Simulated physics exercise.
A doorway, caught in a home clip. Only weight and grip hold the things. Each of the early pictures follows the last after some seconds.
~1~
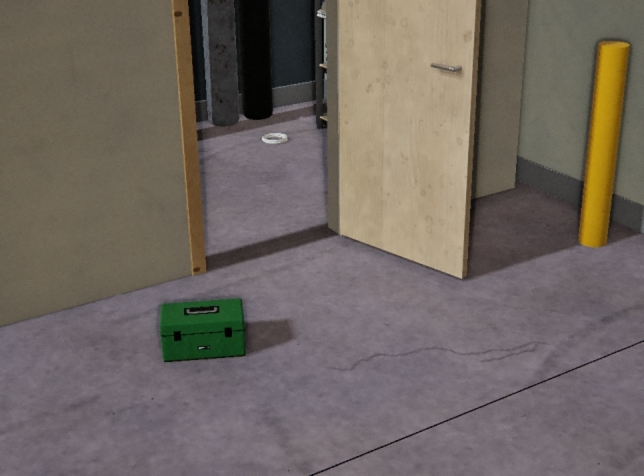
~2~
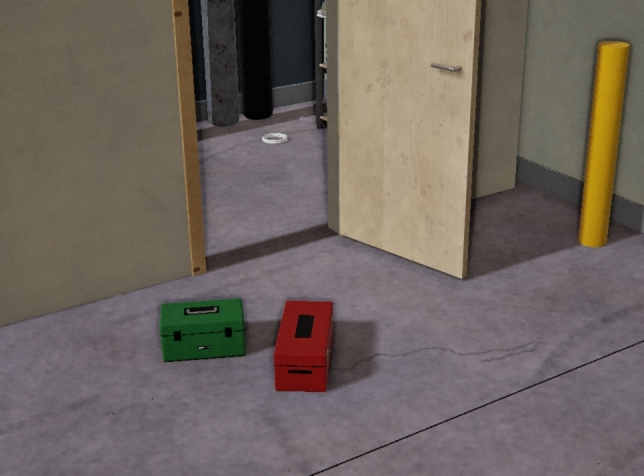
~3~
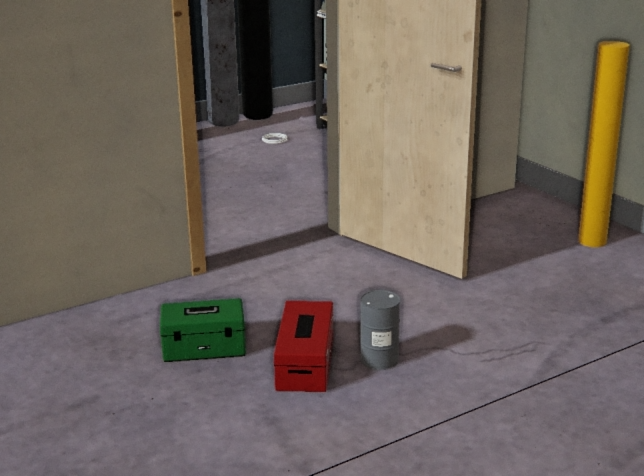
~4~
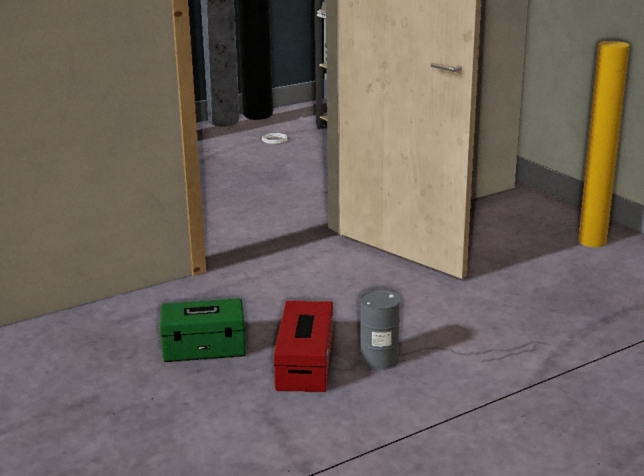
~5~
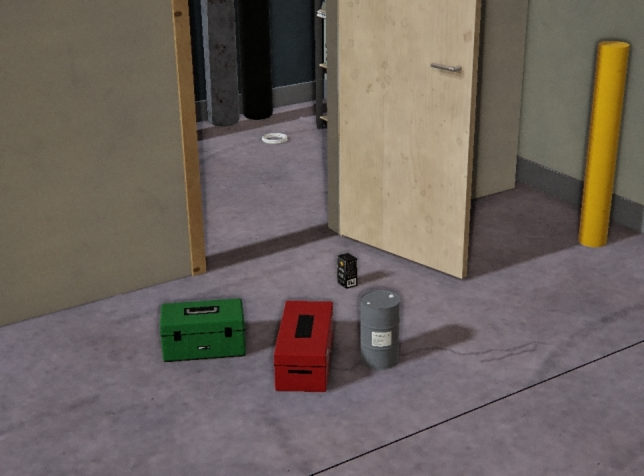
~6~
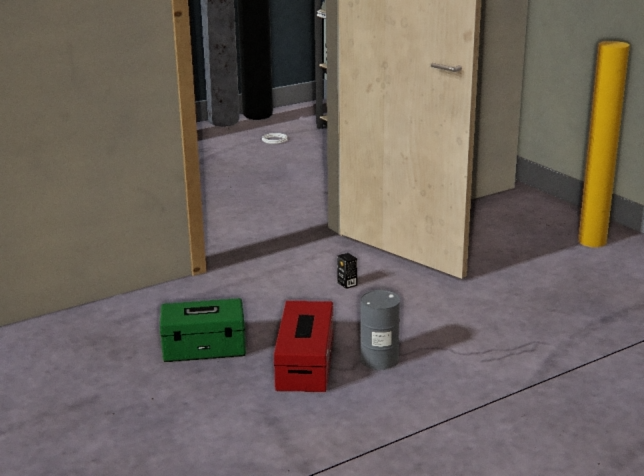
A red toolbox, a grey canister and a black carton appear beside a green toolbox.
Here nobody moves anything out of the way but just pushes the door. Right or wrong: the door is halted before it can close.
Wrong, it closes fully.
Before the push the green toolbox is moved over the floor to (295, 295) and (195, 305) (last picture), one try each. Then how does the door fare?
First it cannot finish its swing, then it finishes its swing.
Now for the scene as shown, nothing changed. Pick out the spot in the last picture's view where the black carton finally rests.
End position, last frame: About (220, 242).
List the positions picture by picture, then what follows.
In the first picture, door wide open and still.
In the second picture, door wide open and still; green toolbox (203, 329).
In the third picture, door wide open and still; red toolbox (305, 345); green toolbox (203, 329).
In the fourth picture, door wide open and still; grey canister (380, 330); red toolbox (305, 345).
In the fifth picture, door wide open and still; green toolbox (203, 329); grey canister (380, 330).
In the sixth picture, door wide open and still; black carton (347, 271); red toolbox (305, 345).
Then, 0.90 s later than the last frame, open by 63°; black carton moved a little near (342, 271).
Then, 1.20 s later than the last frame, open by 40°; black carton moved well along near (297, 268).
Then, 1.50 s later than the last frame, open by 17°; black carton moved well along near (254, 259).
Then, 1.80 s later than the last frame, open by 0°; black carton tilted by 6° near (226, 244).
When it is over, open by 0°; lying over on the floor, black carton; the other 3 as before. End places, in pixels of the last picture, black carton near (220, 242).
